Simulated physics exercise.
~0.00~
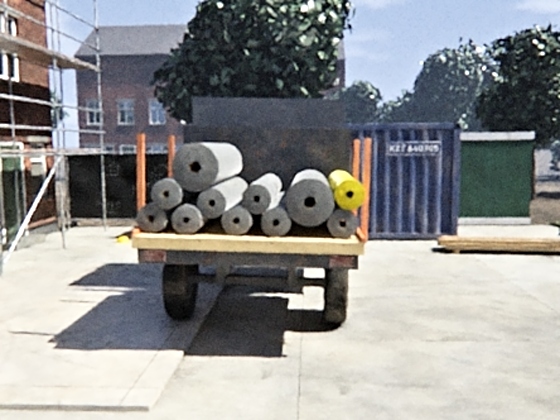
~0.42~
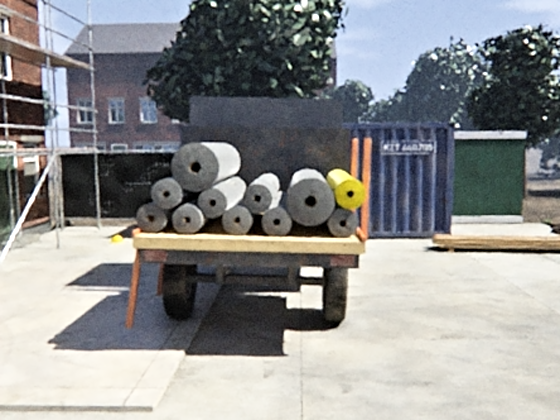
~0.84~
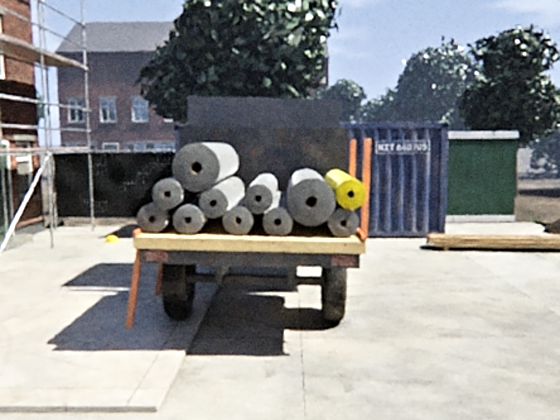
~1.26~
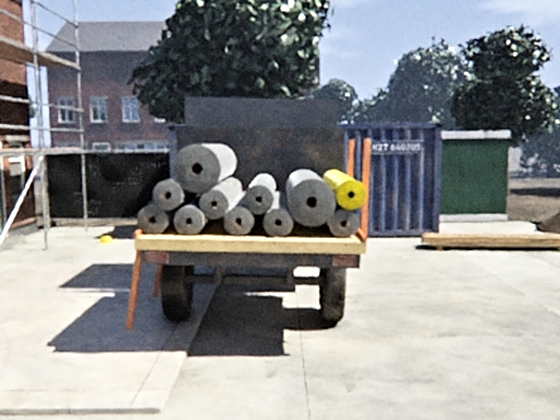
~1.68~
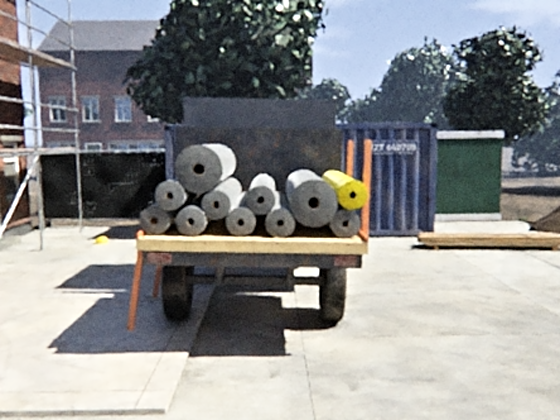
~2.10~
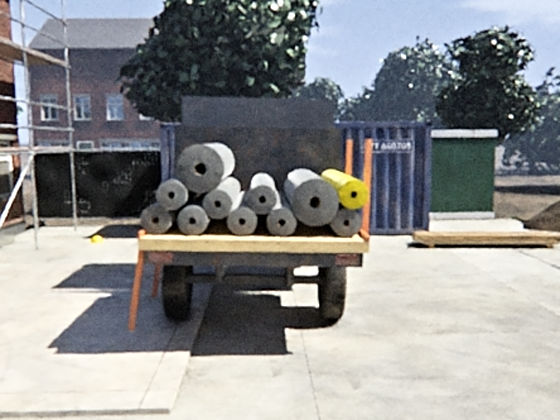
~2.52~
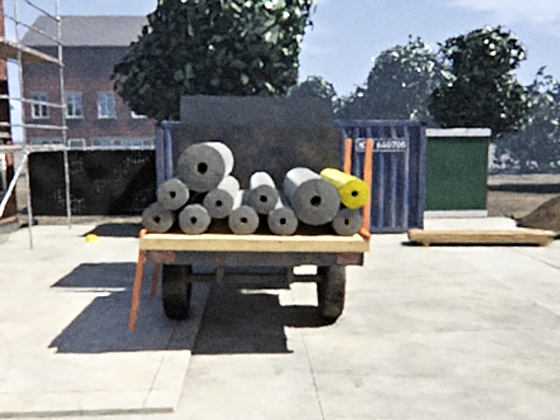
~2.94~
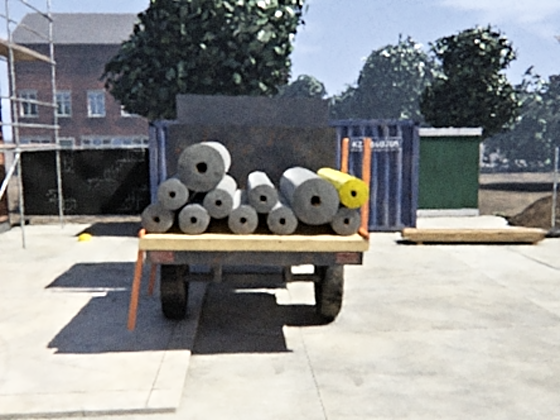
Orange posts on the left of a parked flatbed lorry swinging down, the grey rolls and one yellow roll staying stacked aboard.
